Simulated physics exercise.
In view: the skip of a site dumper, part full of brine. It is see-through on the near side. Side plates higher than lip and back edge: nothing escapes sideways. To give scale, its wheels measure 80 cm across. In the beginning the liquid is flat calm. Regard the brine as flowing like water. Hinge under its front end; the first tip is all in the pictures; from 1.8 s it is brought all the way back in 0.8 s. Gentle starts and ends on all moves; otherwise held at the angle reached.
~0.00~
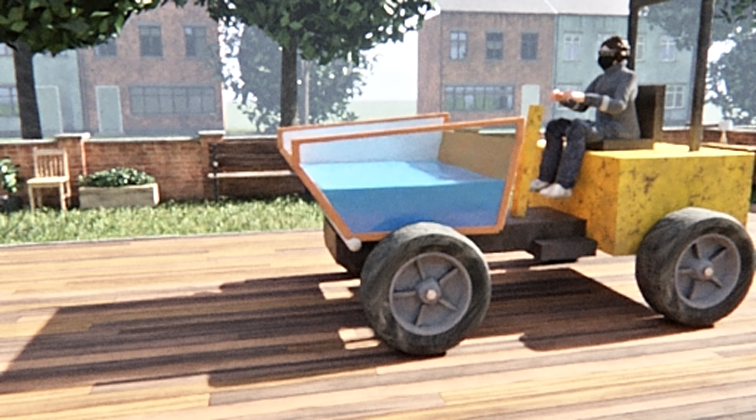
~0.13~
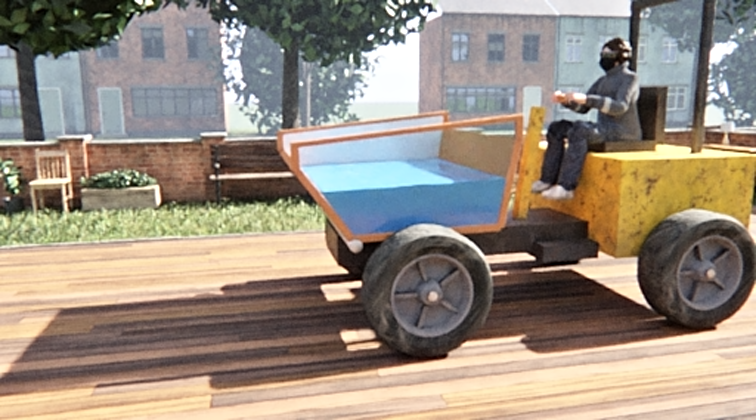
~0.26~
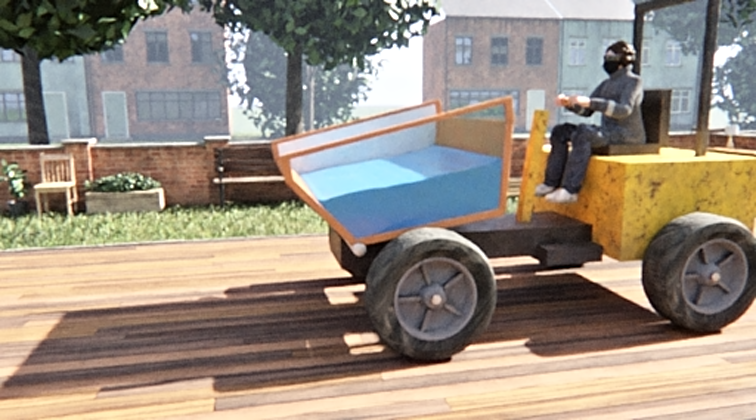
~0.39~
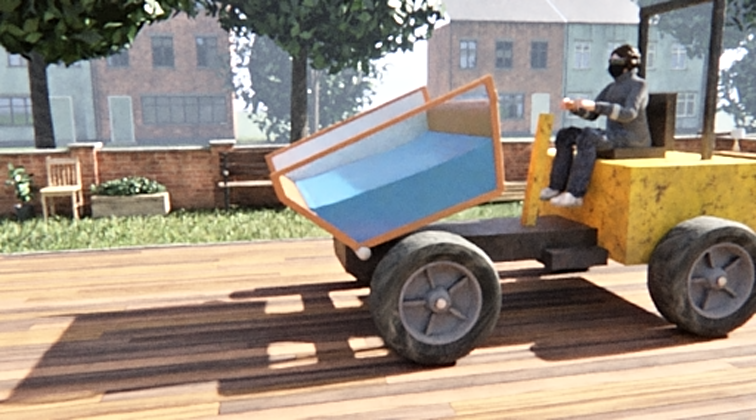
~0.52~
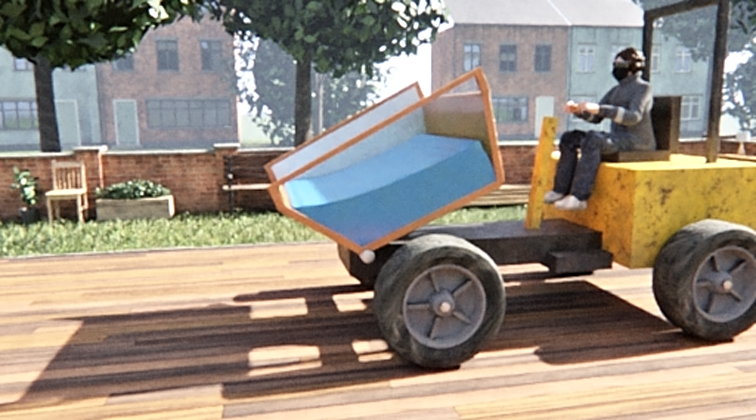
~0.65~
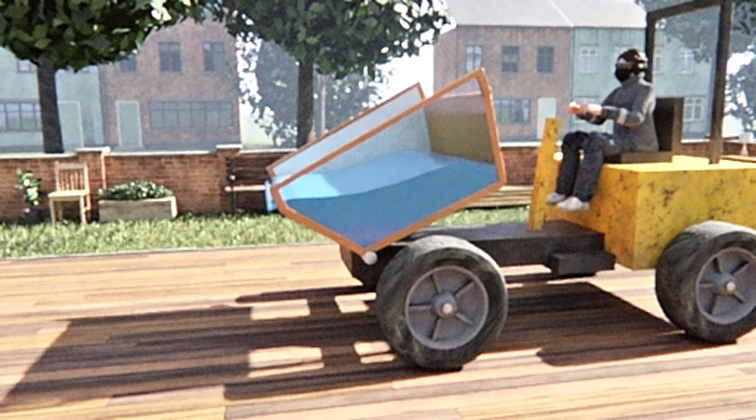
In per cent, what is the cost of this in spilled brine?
55 %.
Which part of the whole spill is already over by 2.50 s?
Around 100 percent of it.
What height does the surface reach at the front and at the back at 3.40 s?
Level: ~ 6 cm in front; 16 cm behind.
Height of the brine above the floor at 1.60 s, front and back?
It reads roughly 34 cm up front and 0 cm at the back.
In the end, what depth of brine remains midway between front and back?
12 cm.
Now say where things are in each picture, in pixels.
In the first frame, the surface is at (364, 187) near the front wall; the surface is at (482, 183) near the back wall; the lip is at (300, 164); the front is on the left; a wheel hub at (433, 297).
In the second frame, the surface is at (364, 189) near the front wall; the surface is at (483, 181) near the back wall.
In the third frame, the surface is at (360, 192) near the front wall; the surface is at (479, 168) near the back wall; the skip is tilted 9° forwards.
In the fourth frame, the surface is at (355, 196) near the front wall; the surface is at (470, 153) near the back wall; the skip is tilted 19° forwards.
In the fifth frame, the surface is at (353, 198) near the front wall; the surface is at (467, 150) near the back wall; the skip is tilted 24° forwards.
In the sixth frame, the surface is at (353, 195) near the front wall; the surface is at (475, 165) near the back wall; the skip is tilted 24° forwards; the lip is at (287, 207); brine has begun to come out; a wheel hub at (449, 311).
By 1.60 s the skip is at 24° forwards, the surface stands 0 cm at the back and 33 cm at the front; 47 per cent is out, over the front.
By 2.50 s the surface stands 10 cm at the back and 21 cm at the front; 53 per cent is out, over the front.
By 3.40 s the surface stands 16 cm at the back and 7 cm at the front; 53 per cent is out, over the front.
By 5.49 s 55 per cent is out, over the front, 240 of 439 litres.
